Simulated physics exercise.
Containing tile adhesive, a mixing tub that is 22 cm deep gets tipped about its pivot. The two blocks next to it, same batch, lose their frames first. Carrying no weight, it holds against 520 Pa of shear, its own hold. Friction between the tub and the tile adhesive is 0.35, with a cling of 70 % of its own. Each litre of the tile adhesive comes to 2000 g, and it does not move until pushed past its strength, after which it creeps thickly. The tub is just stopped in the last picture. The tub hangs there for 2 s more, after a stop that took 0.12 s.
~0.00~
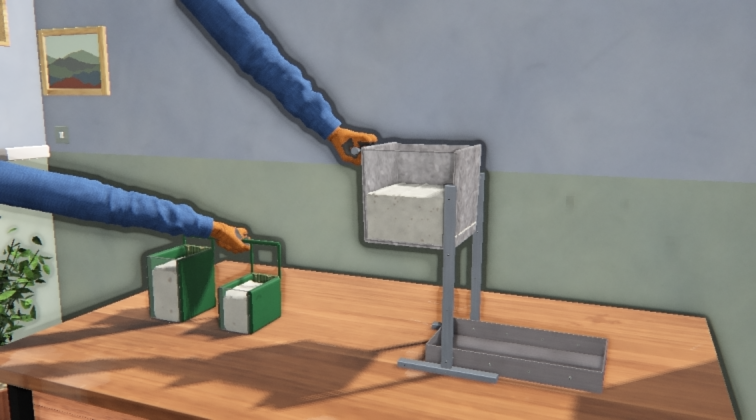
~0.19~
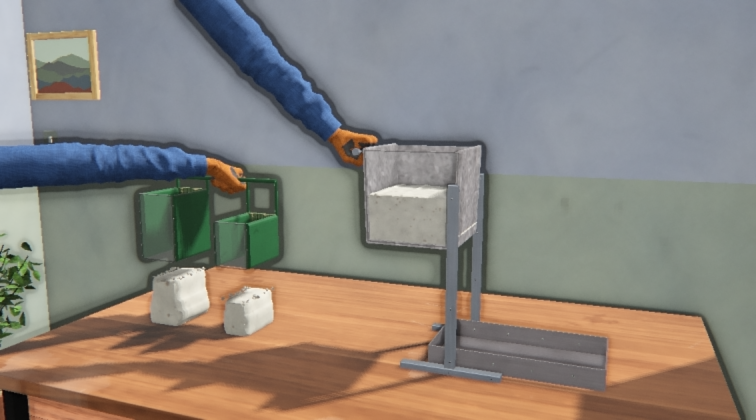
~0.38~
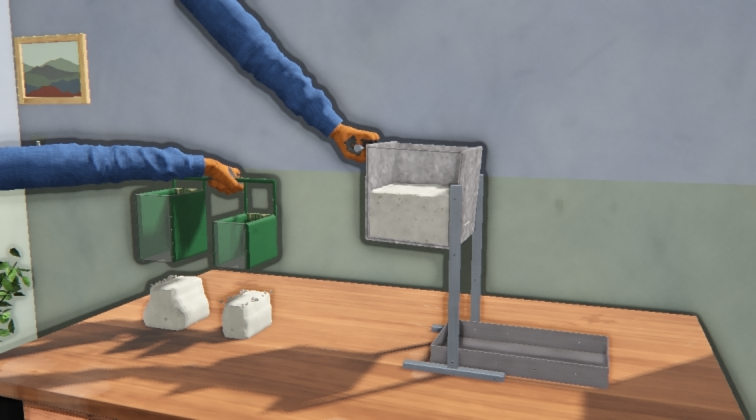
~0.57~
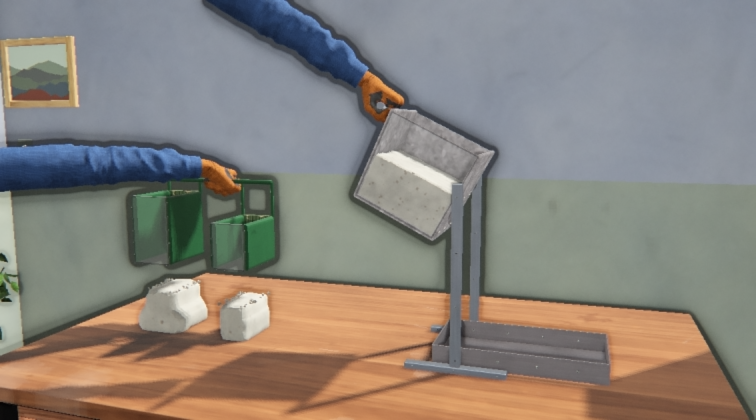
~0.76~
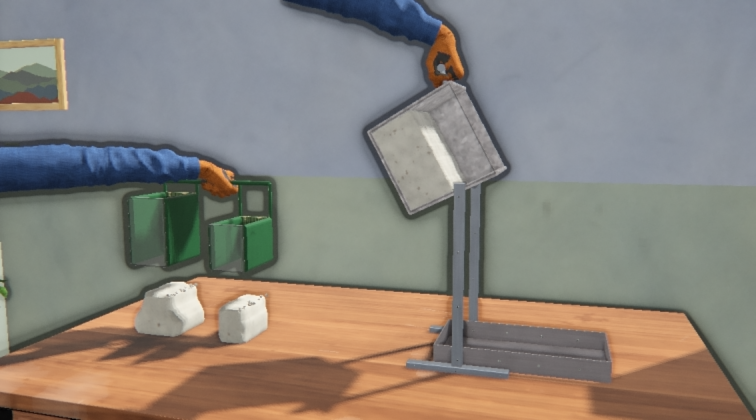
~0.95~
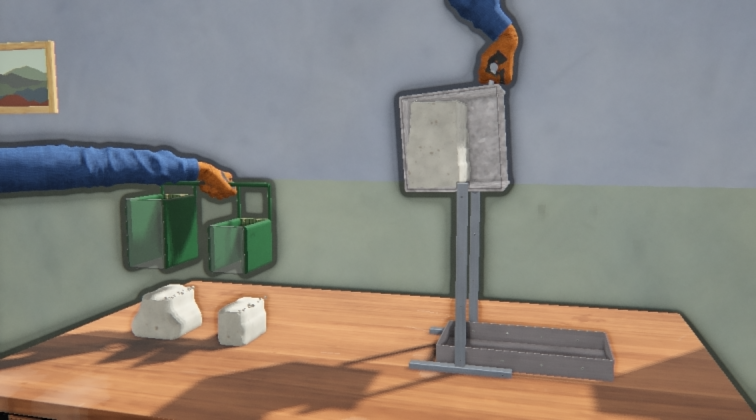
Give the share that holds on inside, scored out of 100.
About 100 per cent.
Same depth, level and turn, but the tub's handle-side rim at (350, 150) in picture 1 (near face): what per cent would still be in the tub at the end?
Roughly 65 %.
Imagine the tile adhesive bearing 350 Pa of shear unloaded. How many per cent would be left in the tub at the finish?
The share would be near 80 %.
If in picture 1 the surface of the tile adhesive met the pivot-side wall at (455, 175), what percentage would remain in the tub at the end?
About 70 %.
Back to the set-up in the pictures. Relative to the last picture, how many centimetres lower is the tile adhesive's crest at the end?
Roughly 7 cm.
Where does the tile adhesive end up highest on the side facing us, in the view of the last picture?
I'd say it peaks at roughly (460, 133) in the last picture.
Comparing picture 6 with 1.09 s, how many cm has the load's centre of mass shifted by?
About 4 cm.
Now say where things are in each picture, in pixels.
In the first picture, handle-side rim at (365, 149), tilt 0 degrees; highest point of the tile adhesive at (382, 194); test blocks 16 cm, 10 cm high (left to right).
In the second picture, handle-side rim at (367, 150), tilt 0 degrees; highest point of the tile adhesive at (384, 195); test blocks 14 cm, 9.9 cm high (left to right).
In the third picture, handle-side rim at (370, 146), tilt 2 degrees; highest point of the tile adhesive at (375, 192); test blocks 12 cm, 9.9 cm high (left to right).
In the fourth picture, handle-side rim at (394, 111), tilt 27 degrees; highest point of the tile adhesive at (376, 156); test blocks 12 cm, 9.9 cm high (left to right).
In the fifth picture, handle-side rim at (451, 85), tilt 62 degrees; highest point of the tile adhesive at (408, 112); test blocks 12 cm, 9.8 cm high (left to right).
In the sixth picture, handle-side rim at (497, 88), tilt 86 degrees; highest point of the tile adhesive at (451, 101); test blocks 12 cm, 9.8 cm high (left to right).
By 1.09 s, the tub is at 86 degrees and holds 100 %.
By 1.26 s, the tub is at 86 degrees and holds 100 %.
By 1.43 s, the tub is at 86 degrees and holds 100 %.
By 1.60 s, the tub is at 86 degrees and holds 100 %.
By 2.95 s, at the end, the tub is at 86 degrees and holds 100 %.
